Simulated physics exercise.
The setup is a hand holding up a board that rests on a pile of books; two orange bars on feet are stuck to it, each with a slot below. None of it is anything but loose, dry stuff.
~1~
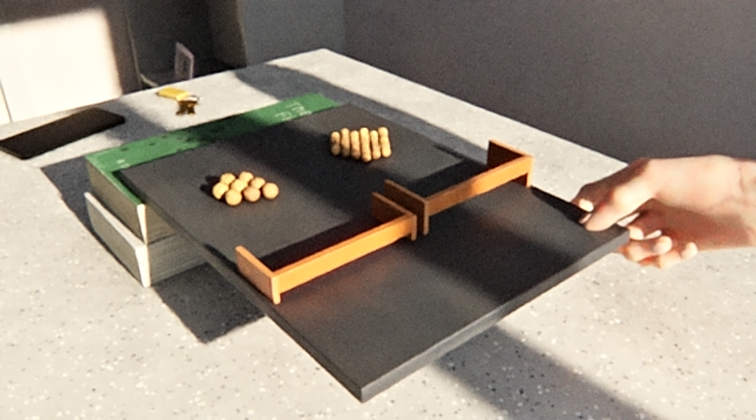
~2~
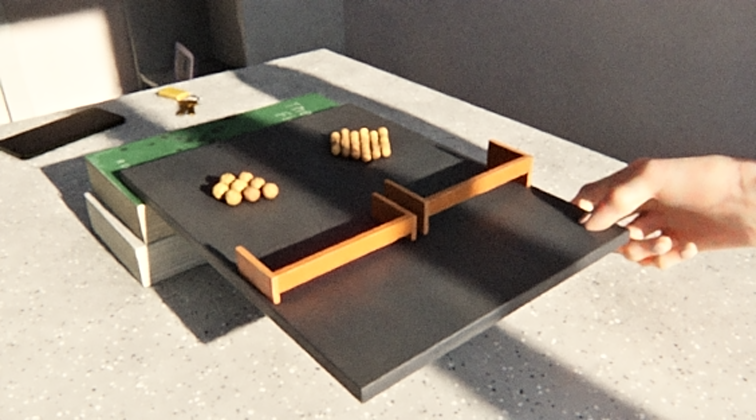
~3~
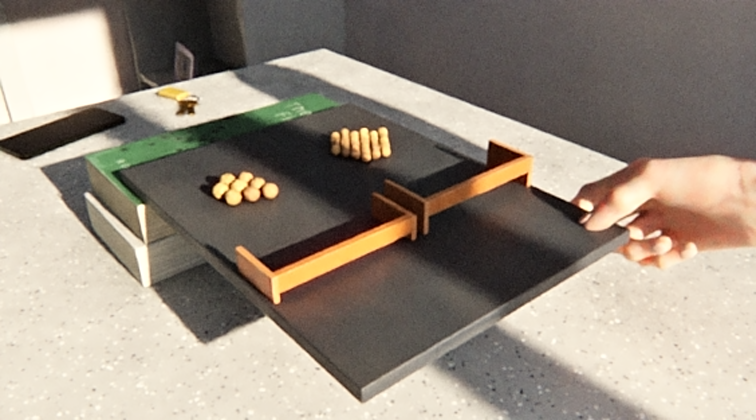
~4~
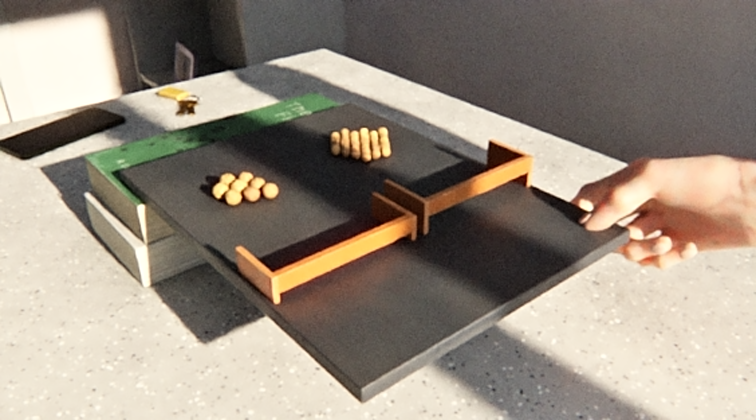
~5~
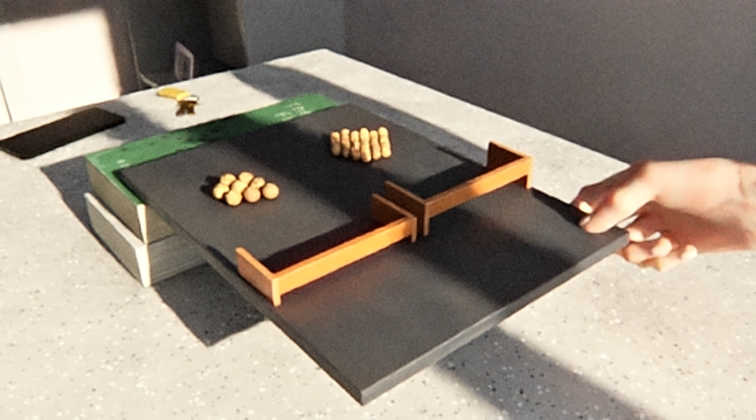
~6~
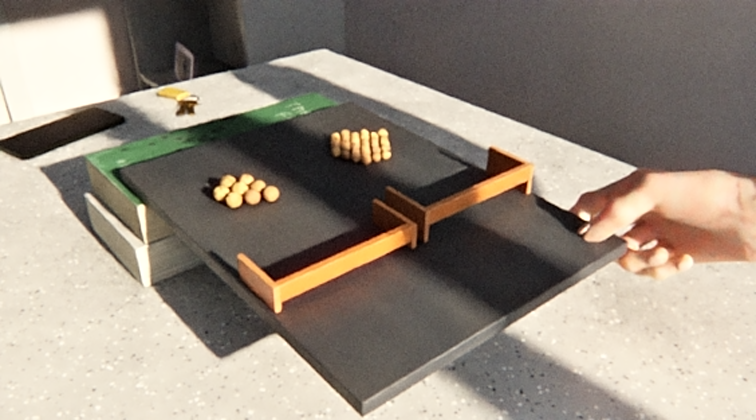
The clip opens on a hand at the right steadying a dark board that rests on a pile of books, with two batches of small wooden beads and two orange bars on it. For most of the clip nothing moves, then the hand lowers its end very slightly while the beads stay put.
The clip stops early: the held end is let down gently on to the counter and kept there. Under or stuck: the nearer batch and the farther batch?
In order: The nearer batch is too tall, the farther batch is short enough.
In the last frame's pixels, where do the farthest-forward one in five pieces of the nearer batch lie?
(339, 313), give or take.
Then, 0.27 s on from there, board sloping at 7°; nearer batch where it was; farther batch where it was.
Then, 0.60 s on from there, board sloping at 13°; nearer batch on its way down; farther batch on its way down.
Then, 0.97 s on from there, board resting at 16°; nearer batch has reached its gate; farther batch the whole lot past its gate.
In the end, board resting at 16°; nearer batch gathered behind its gate; farther batch the whole lot past its gate.
